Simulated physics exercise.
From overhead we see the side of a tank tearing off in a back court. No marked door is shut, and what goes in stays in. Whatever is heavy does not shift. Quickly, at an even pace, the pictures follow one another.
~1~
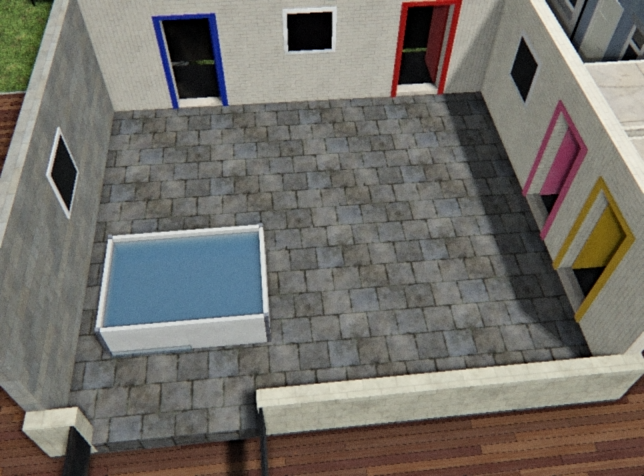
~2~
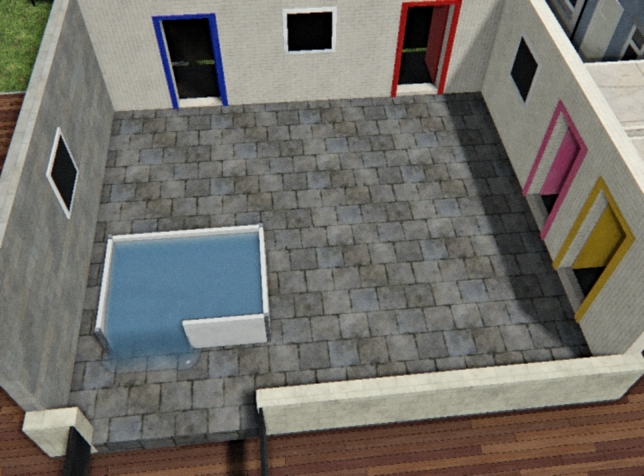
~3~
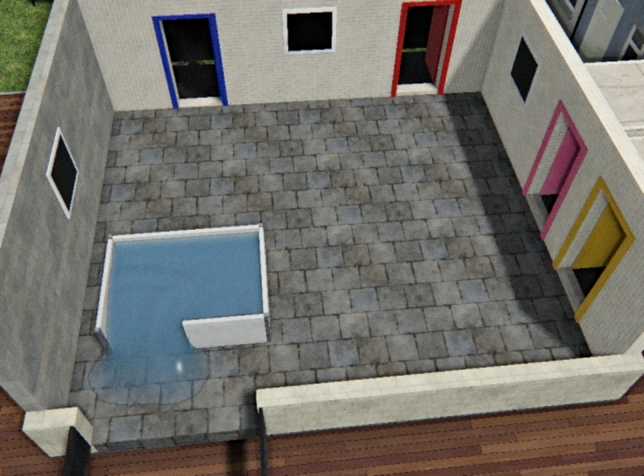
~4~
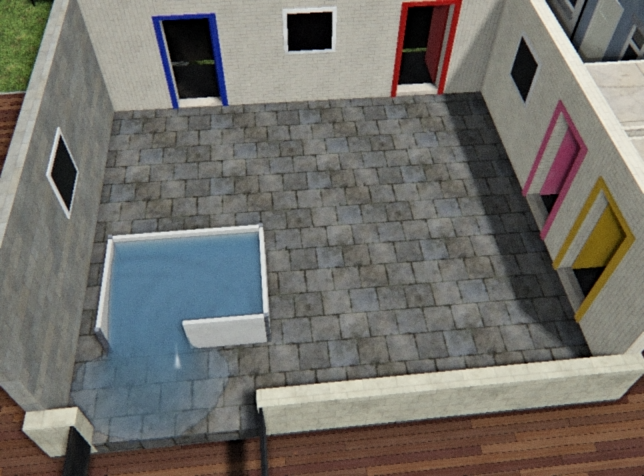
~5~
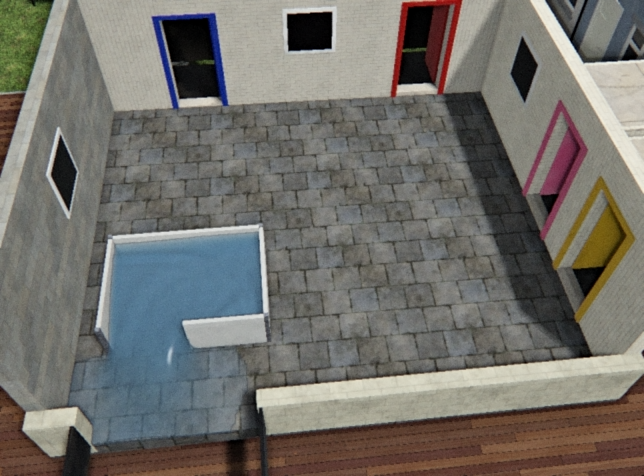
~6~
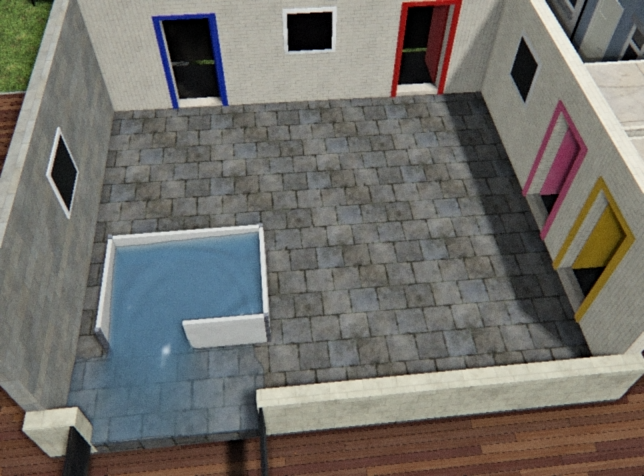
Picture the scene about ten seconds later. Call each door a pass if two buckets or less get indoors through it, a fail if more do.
Blue door: Pass, yellow door: Pass, red door: Pass, pink door: Pass.
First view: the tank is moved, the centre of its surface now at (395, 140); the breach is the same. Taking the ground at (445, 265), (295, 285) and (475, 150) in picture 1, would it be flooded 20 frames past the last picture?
Check in sequence: Soaked through, soaked through, still parched.
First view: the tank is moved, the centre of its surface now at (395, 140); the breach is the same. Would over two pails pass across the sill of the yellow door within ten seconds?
Checking them one by one, the yellow door crosses the line.
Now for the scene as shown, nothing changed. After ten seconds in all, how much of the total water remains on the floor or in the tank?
About 26 %.
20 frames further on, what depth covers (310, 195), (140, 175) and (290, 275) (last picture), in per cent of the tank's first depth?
Around 0, 2 and 0 %.
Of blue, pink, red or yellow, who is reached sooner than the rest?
That's the one in blue.
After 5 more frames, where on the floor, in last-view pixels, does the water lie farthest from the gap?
About (325, 404).
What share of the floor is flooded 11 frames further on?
By my count, 5 percent.
A moment on, water covers 5 % of the floor; the blue door not reached, the yellow door not reached, the red door not reached, the pink door not reached.
Next, water covers 5 % of the floor; the blue door not reached, the yellow door not reached, the red door not reached, the pink door not reached.
Then, water covers 10 % of the floor; the blue door not reached, the yellow door not reached, the red door not reached, the pink door not reached.
Later, water covers 15 % of the floor; the blue door wet at the sill, nothing in, the yellow door not reached, the red door not reached, the pink door not reached.
In the end, water covers 20 % of the floor; the blue door wet at the sill, nothing in, the yellow door not reached, the red door not reached, the pink door not reached.
